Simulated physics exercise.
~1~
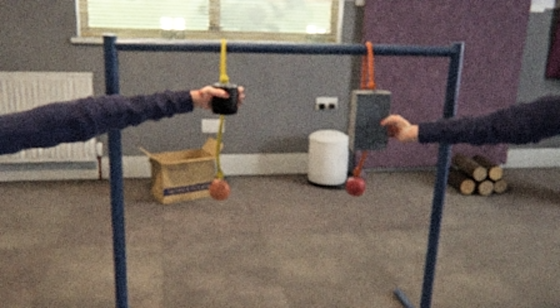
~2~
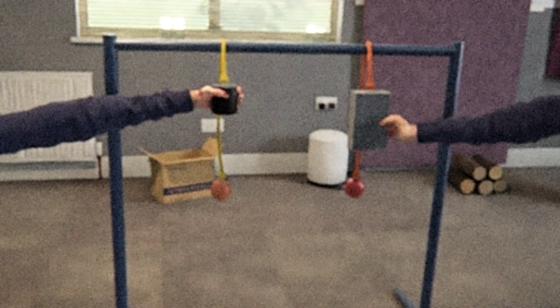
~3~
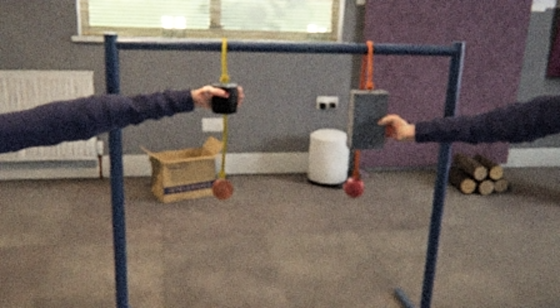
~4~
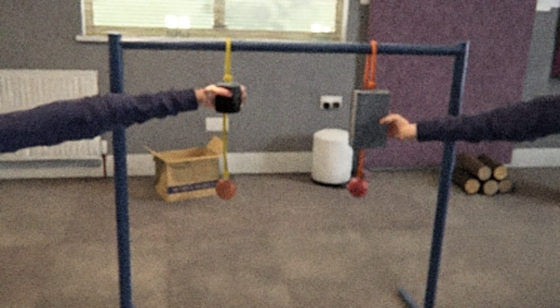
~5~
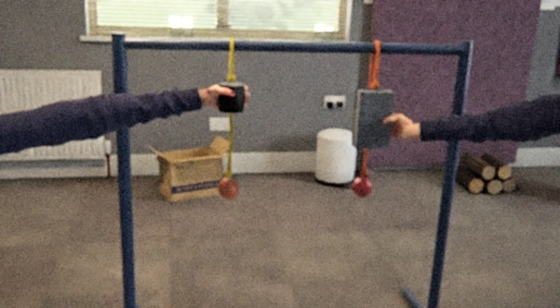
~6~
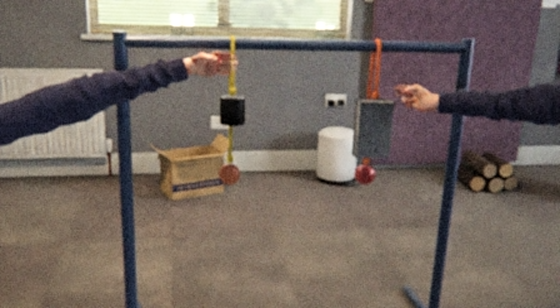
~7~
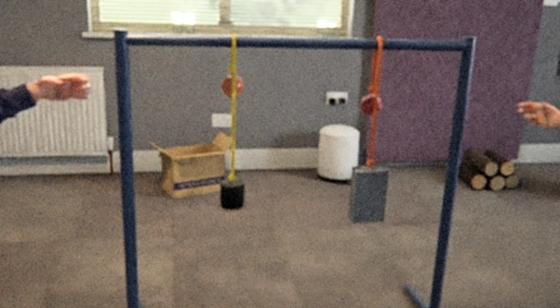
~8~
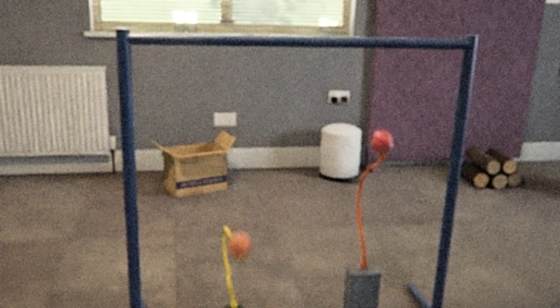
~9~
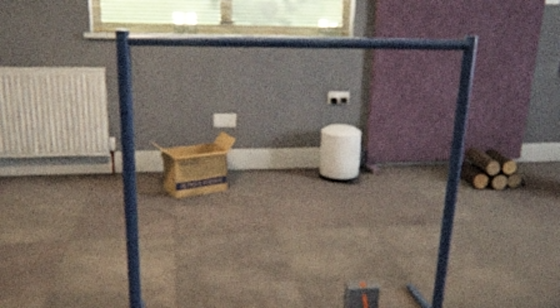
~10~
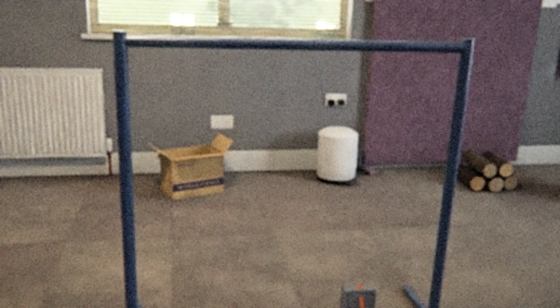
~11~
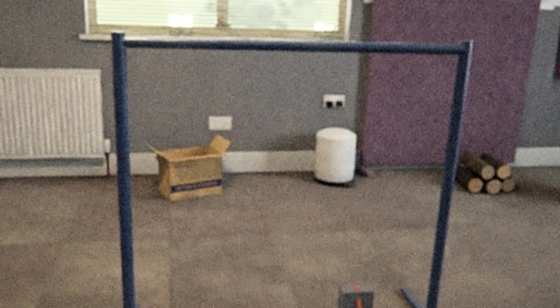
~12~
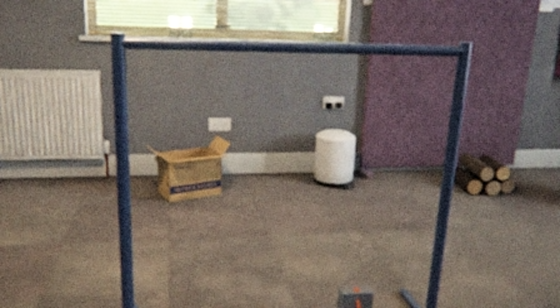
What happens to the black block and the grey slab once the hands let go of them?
Both drop to the floor, pulling their ropes and the round red objects on the other ends up and over the rail.
